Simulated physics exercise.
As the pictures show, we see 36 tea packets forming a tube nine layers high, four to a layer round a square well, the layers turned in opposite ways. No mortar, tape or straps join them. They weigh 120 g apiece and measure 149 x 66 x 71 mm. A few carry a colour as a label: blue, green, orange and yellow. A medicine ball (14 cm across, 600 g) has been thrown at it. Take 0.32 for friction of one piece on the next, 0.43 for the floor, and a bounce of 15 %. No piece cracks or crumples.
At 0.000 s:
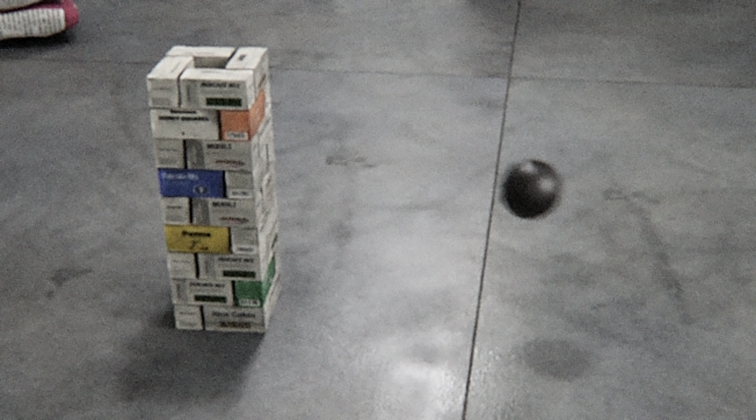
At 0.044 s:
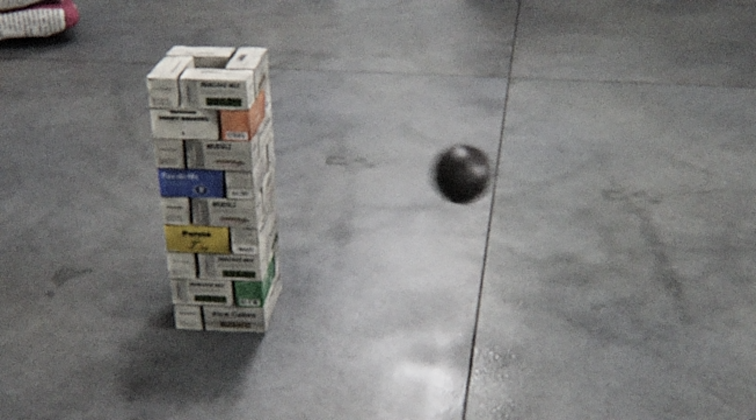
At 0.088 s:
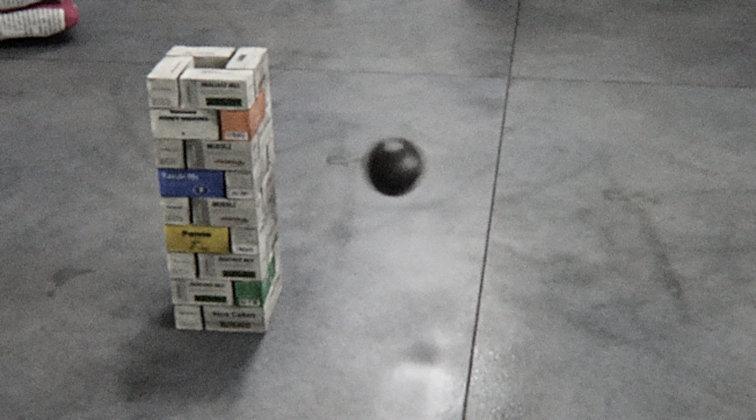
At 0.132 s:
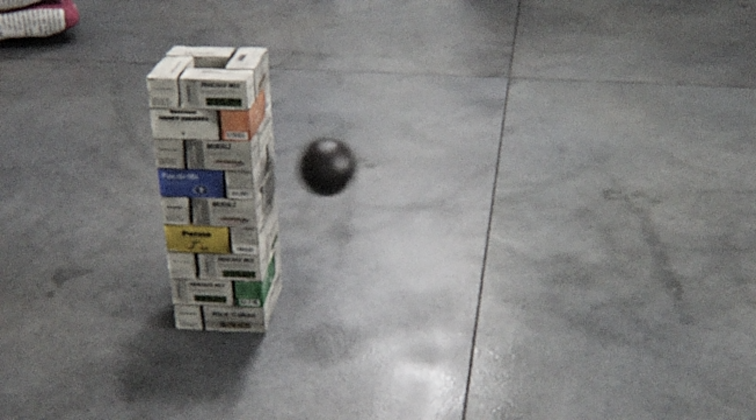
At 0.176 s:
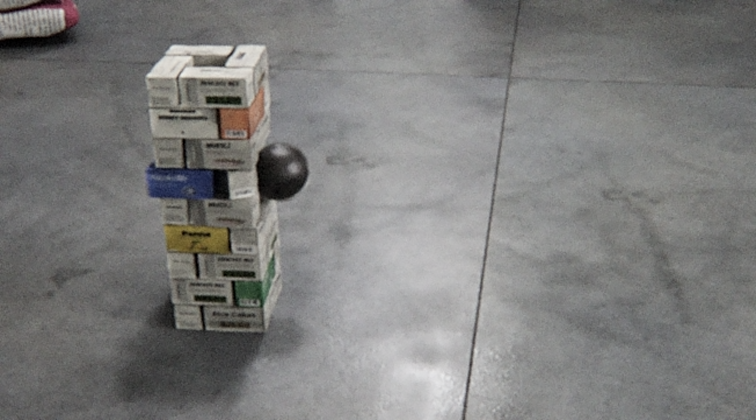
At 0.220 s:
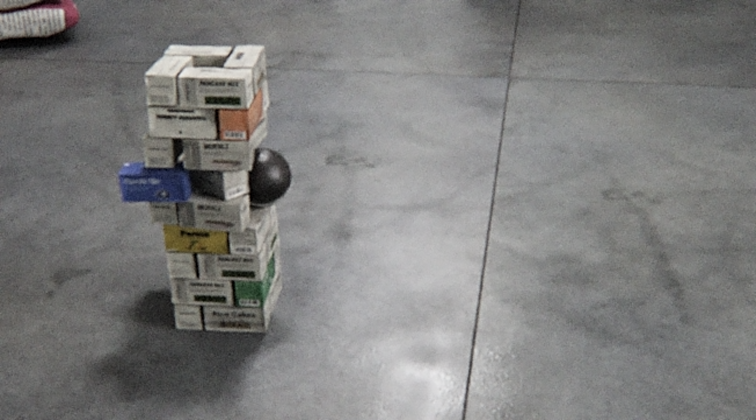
A tall, square tower of white boxes, with orange, blue, yellow and green ones among them, stands left of centre on a grey concrete floor, seen from slightly above by a still camera. A dark ball flies in from the right through the air toward its upper half. It strikes the right side and slows, pushing the blue box out to the left as neighbouring boxes shift slightly.
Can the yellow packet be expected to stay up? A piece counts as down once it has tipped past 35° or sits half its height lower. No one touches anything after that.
The yellow packet holds its level.
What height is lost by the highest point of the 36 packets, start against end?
Roughly 21 cm.
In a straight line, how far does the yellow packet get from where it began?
Some 1 cm.
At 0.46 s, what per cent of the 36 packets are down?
30 per cent by then.
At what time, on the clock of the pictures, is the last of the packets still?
Around 2.0 s.
Around 0.46 s, ball still moving; 10 of the 36 packets down; yellow packet displaced 7 mm; blue packet on its side.
Around 0.92 s, ball still moving; 15 of the 36 packets down; yellow packet displaced 7 mm; blue packet on its side.
Finally (2.1 s), ball rolling away; 17 of the 36 packets down; yellow packet displaced 7 mm; orange packet upside down; blue packet on its side. Seen by the last camera, middles, yellow packet near (197, 233), orange packet near (392, 250).
